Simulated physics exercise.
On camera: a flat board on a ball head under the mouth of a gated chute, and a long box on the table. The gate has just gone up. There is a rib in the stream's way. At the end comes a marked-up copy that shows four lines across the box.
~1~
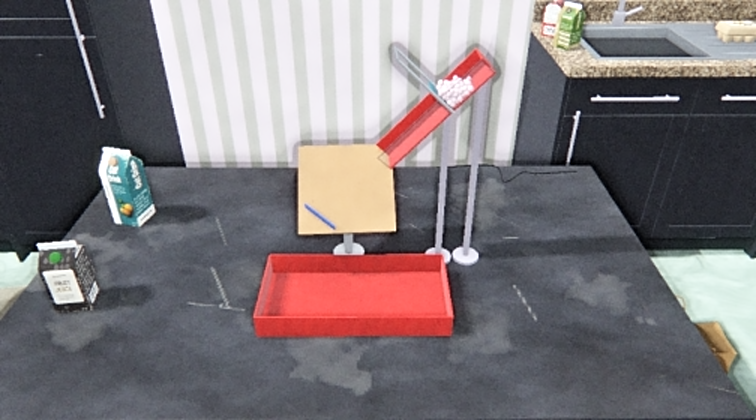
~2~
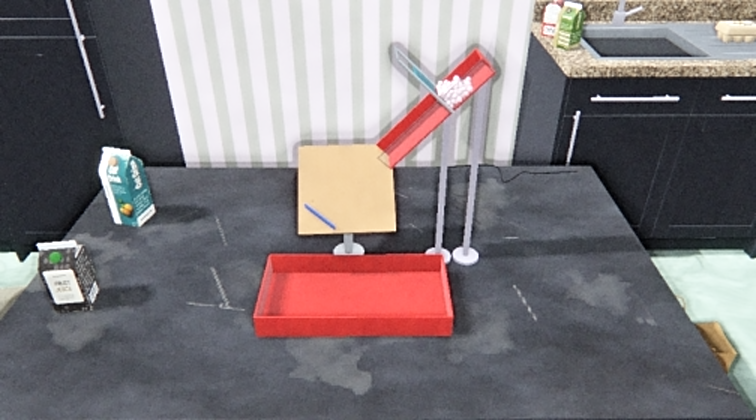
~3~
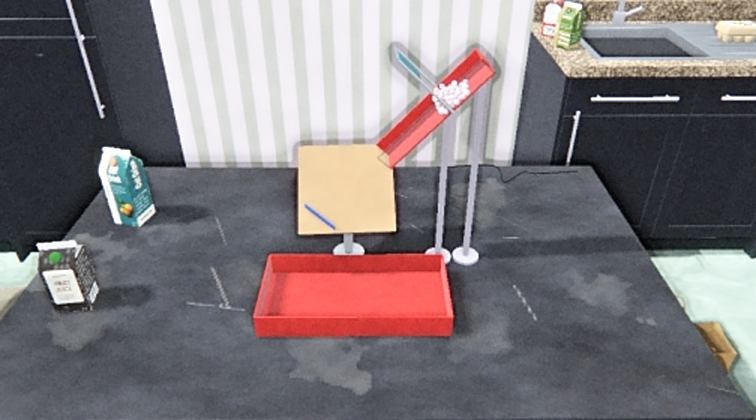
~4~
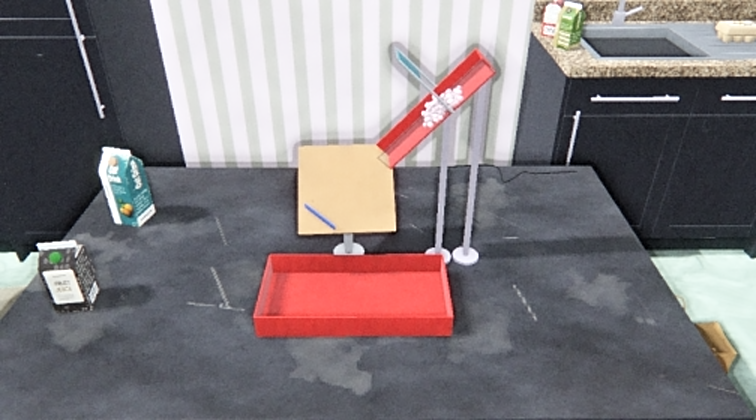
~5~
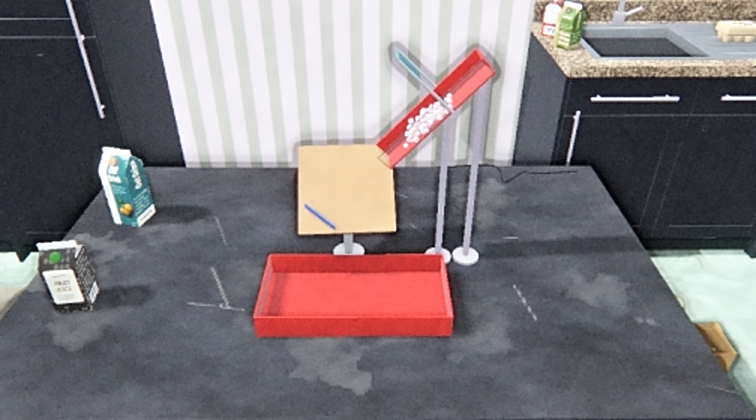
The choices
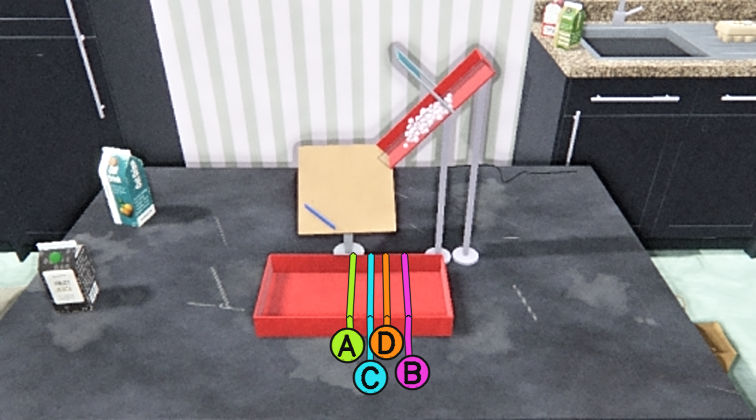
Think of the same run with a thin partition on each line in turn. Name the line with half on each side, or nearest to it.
Choose A.
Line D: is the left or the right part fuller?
The left side.
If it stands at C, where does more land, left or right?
Left.
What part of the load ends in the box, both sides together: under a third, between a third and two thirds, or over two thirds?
About that: Over two thirds.
On the marked copy, line A crosses the front rim at (349, 317); line B crosses the front rim at (408, 317); line C crosses the front rim at (370, 317); line D crosses the front rim at (387, 317).
For line A, of what is caught, about half on the left of the divider, about half on the right.
For line B, of what is caught, all on the left of the divider, none on the right.
For line C, of what is caught, nearly all on the left of the divider, a small part on the right.
For line D, of what is caught, nearly all on the left of the divider, a stray few on the right.
